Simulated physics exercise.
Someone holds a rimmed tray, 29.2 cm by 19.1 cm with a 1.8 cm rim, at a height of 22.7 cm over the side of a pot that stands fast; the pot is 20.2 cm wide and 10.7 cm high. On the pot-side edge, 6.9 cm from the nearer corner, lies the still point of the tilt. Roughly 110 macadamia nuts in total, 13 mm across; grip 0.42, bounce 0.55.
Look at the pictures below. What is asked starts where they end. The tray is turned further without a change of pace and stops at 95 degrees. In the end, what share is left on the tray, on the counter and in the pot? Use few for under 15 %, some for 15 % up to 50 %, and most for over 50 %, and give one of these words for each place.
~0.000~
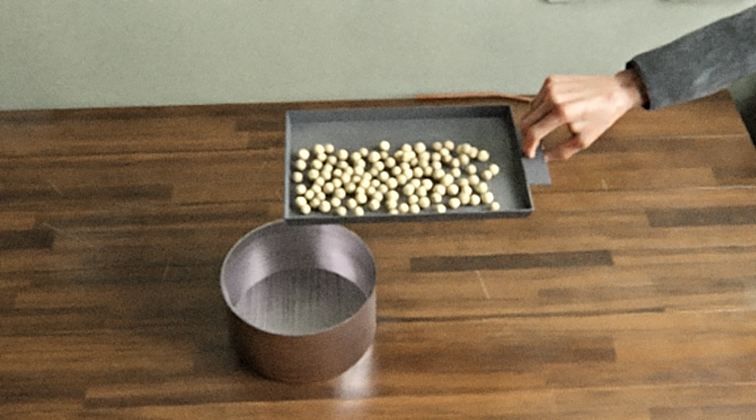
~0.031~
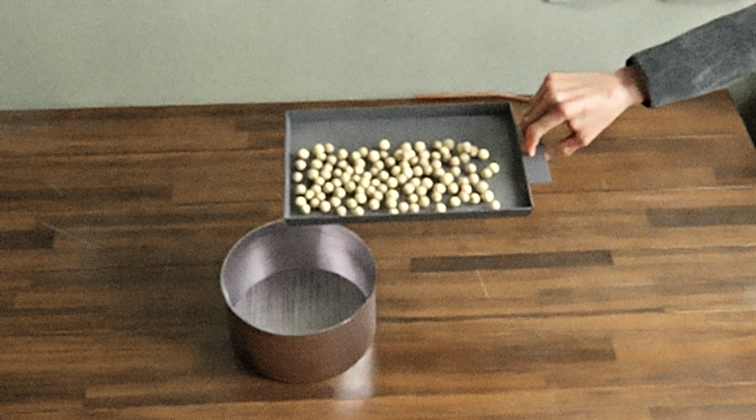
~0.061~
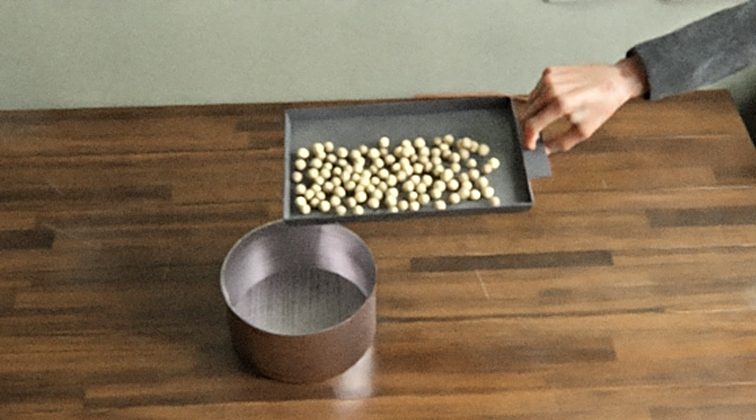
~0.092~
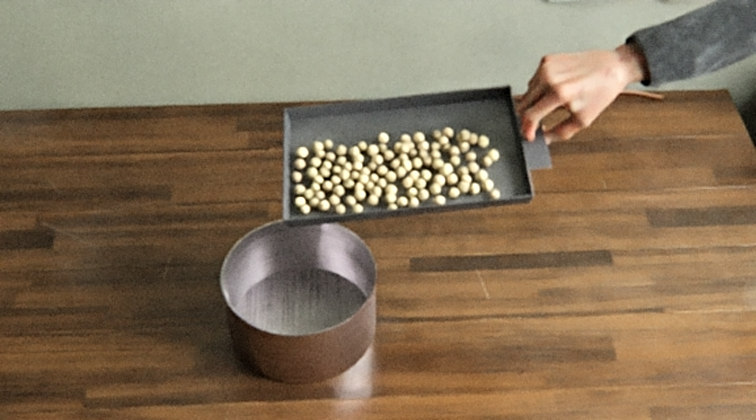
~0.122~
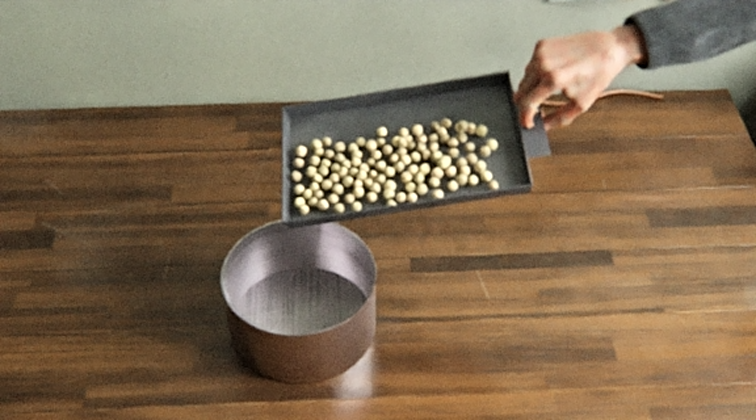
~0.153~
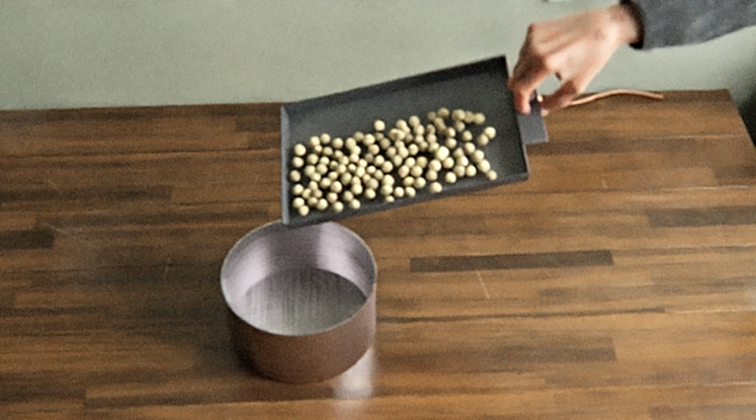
Tray: Few, counter: Some, pot: Most.
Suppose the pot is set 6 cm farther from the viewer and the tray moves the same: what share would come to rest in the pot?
Close to 35 per cent, then.
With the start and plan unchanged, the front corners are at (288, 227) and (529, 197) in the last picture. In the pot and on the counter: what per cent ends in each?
In the pot: 85 per cent; on the counter: 15 per cent.
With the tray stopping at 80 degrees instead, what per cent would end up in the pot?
70 percent.
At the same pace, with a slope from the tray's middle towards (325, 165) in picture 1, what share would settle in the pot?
Roughly 30 % of the pieces.
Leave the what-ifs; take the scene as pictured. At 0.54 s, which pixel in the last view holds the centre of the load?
Near (286, 199).
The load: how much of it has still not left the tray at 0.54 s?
Close to 95 in a hundred parts of the load.
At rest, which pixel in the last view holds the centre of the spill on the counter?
Roughly at pixel (65, 387) in the last view.
Then, at 0.38 s, tilt 55 degrees; the tray holds 100 %, the pot 0 %.
After 0.54 s, tilt 83 degrees; the tray holds 95 %, the pot 0 %.
Then, at 0.82 s, tilt 95 degrees; the tray holds 0 %, the pot 70 %.
In the end, at 1.7 s, tray 0 %, counter 20 %, pot 80 %.
